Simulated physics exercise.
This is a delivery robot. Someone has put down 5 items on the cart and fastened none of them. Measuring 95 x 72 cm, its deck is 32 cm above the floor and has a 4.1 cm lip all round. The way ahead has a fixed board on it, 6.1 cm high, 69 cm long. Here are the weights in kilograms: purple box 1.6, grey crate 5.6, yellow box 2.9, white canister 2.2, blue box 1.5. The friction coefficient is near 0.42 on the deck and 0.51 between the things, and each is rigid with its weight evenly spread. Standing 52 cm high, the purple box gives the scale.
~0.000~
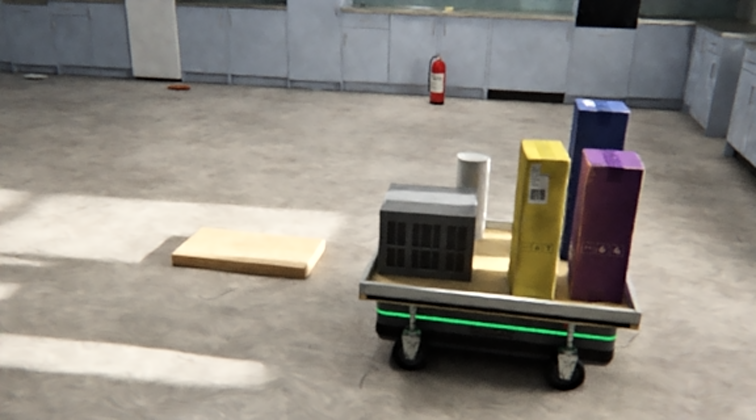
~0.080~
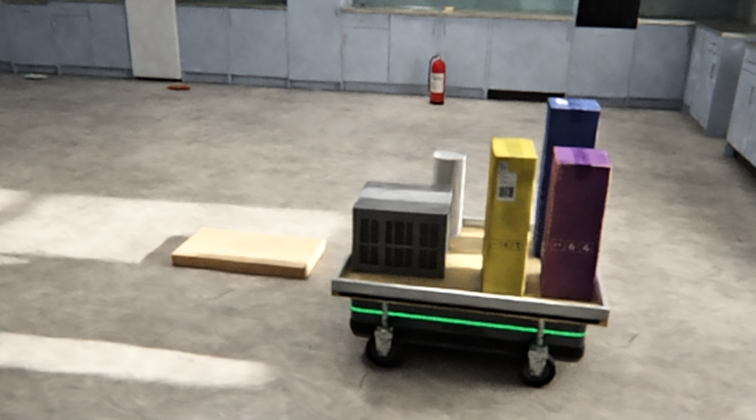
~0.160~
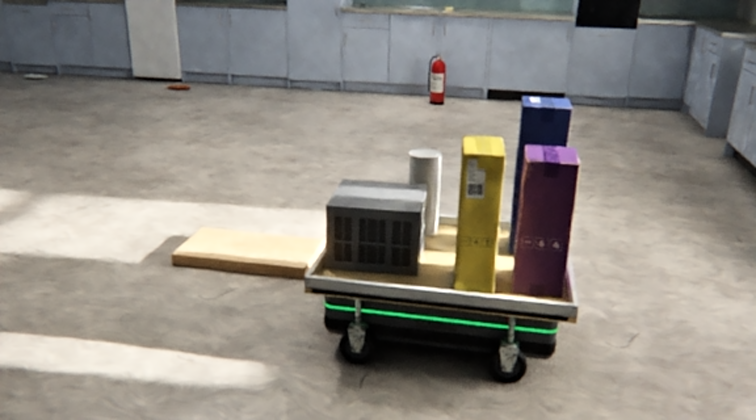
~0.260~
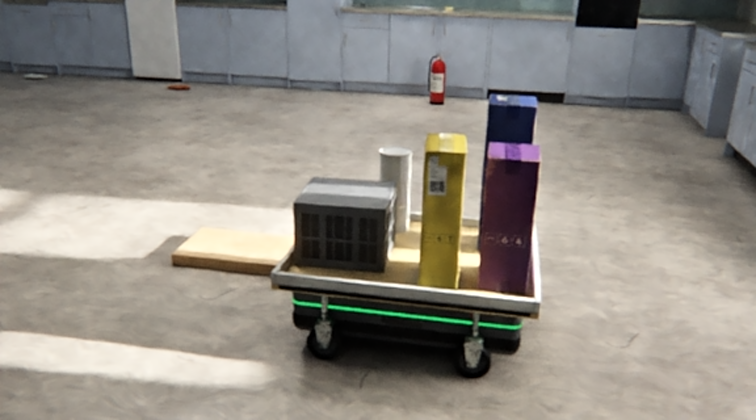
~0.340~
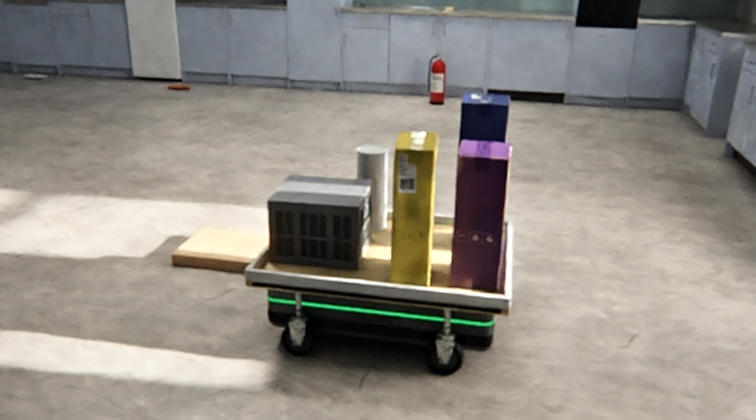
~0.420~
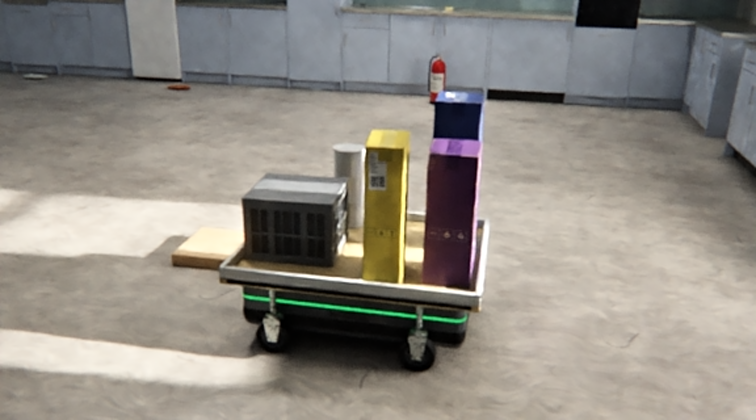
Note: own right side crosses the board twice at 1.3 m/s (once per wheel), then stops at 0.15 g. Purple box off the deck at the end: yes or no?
Yes.
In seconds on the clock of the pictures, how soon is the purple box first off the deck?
Somewhere about 1.4 s.
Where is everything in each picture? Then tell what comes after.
Cart has run 0 cm; purple box (602, 226); grey crate (429, 230), in the first frame.
Cart has run 10 cm; white canister (447, 194); blue box (564, 180), in the second frame.
Cart has run 21 cm; grey crate (378, 225); yellow box (478, 218), in the third frame.
Cart has run 34 cm; white canister (395, 190), in the fourth frame.
Cart has run 44 cm; grey crate (322, 220); yellow box (414, 213), in the fifth frame.
Cart has run 55 cm; purple box (452, 213); white canister (349, 186), in the sixth frame.
After 1.02 s, cart has run 133 cm; purple box leaning 12° near (255, 180); white canister on its side; blue box leaning 9°.
After 1.62 s, cart has run 211 cm; purple box now off the deck; white canister on its side; blue box leaning 39°.
At rest (3.0 s), off the deck, purple box; tipped over on the cart, white canister and blue box; not toppled but over 10 cm from the start, yellow box; the last one in place, give or take 10 cm.
